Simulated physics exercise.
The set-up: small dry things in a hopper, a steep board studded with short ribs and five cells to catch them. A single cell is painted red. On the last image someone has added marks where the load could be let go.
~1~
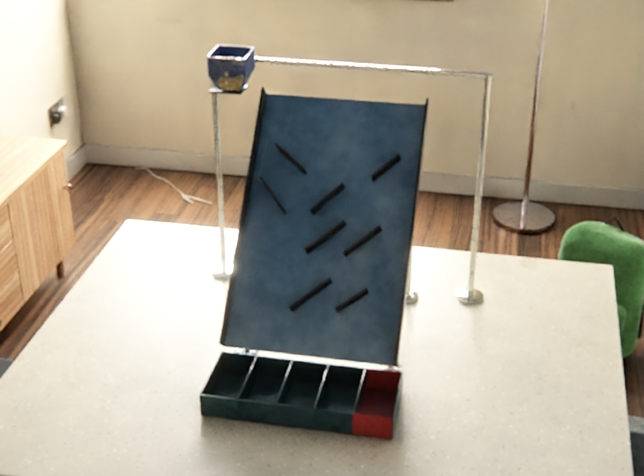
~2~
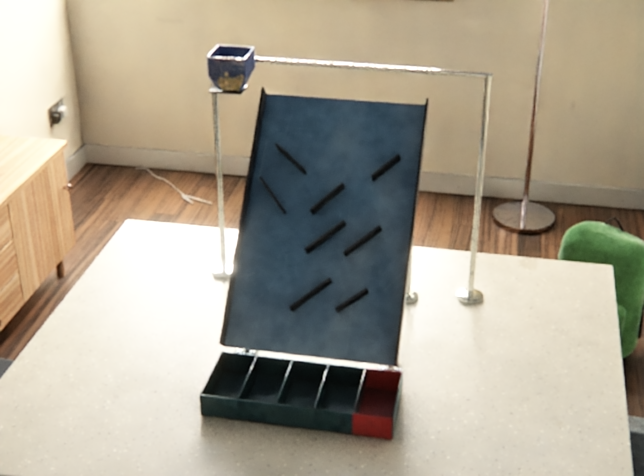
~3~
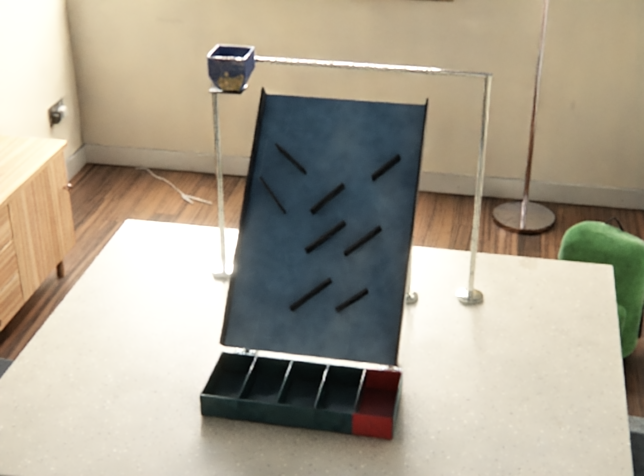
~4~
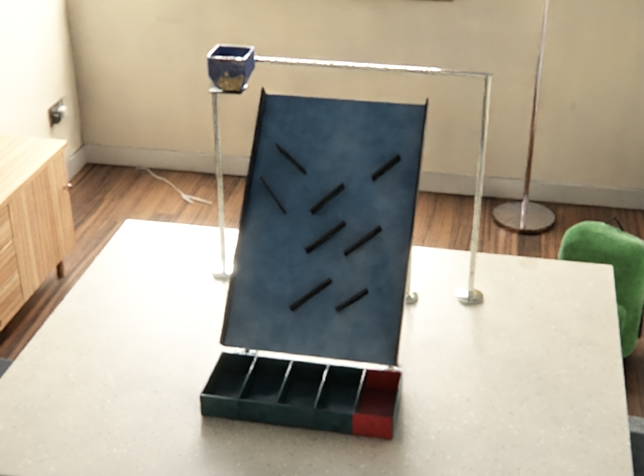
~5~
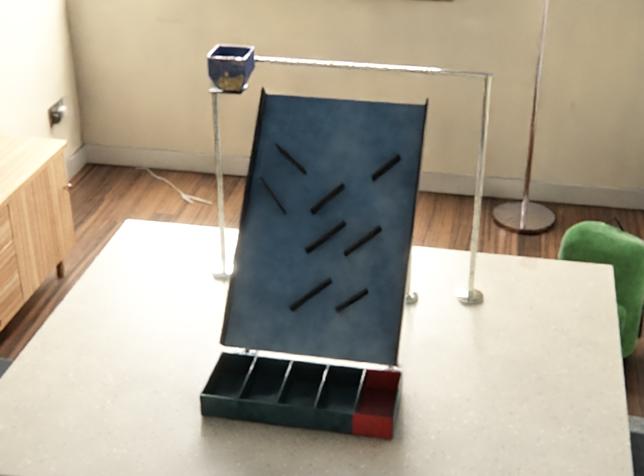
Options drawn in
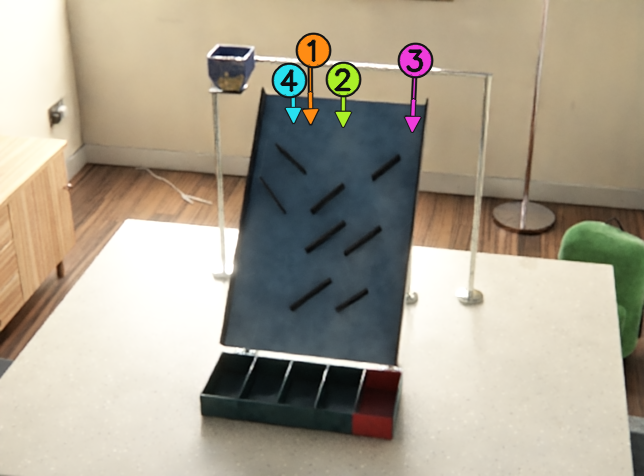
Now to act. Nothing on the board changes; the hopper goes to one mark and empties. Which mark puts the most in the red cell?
It is 3.
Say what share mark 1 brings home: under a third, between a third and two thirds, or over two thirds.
It is under a third.
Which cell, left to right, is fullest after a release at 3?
It is the fifth one.
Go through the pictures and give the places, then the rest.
In the first picture, hopper at (233, 81), puffed corn balls, door shut.
In the second picture, ribs (276, 143) to (304, 169), (372, 176) to (399, 154), (260, 177) to (283, 210).
In the third picture, ribs (310, 210) to (343, 183), (305, 249) to (344, 220), (344, 253) to (380, 226).
In the fourth picture, ribs (289, 308) to (330, 278), (335, 309) to (367, 288).
In the fifth picture, red cell at (372, 425), number 5 of 5 from the left.
On the marked copy, mark 1 meets the board at (310, 118); mark 2 meets the board at (343, 121); mark 3 meets the board at (412, 126); mark 4 meets the board at (293, 117).
If 1 is chosen, none in the red cell, most in other cells, a small part outside the box.
If 2 is chosen, none in the red cell, nearly all in other cells.
If 3 is chosen, about half in the red cell, about a third in other cells, a small part outside the box.
If 4 is chosen, none in the red cell, nearly all in other cells, a small part outside the box.
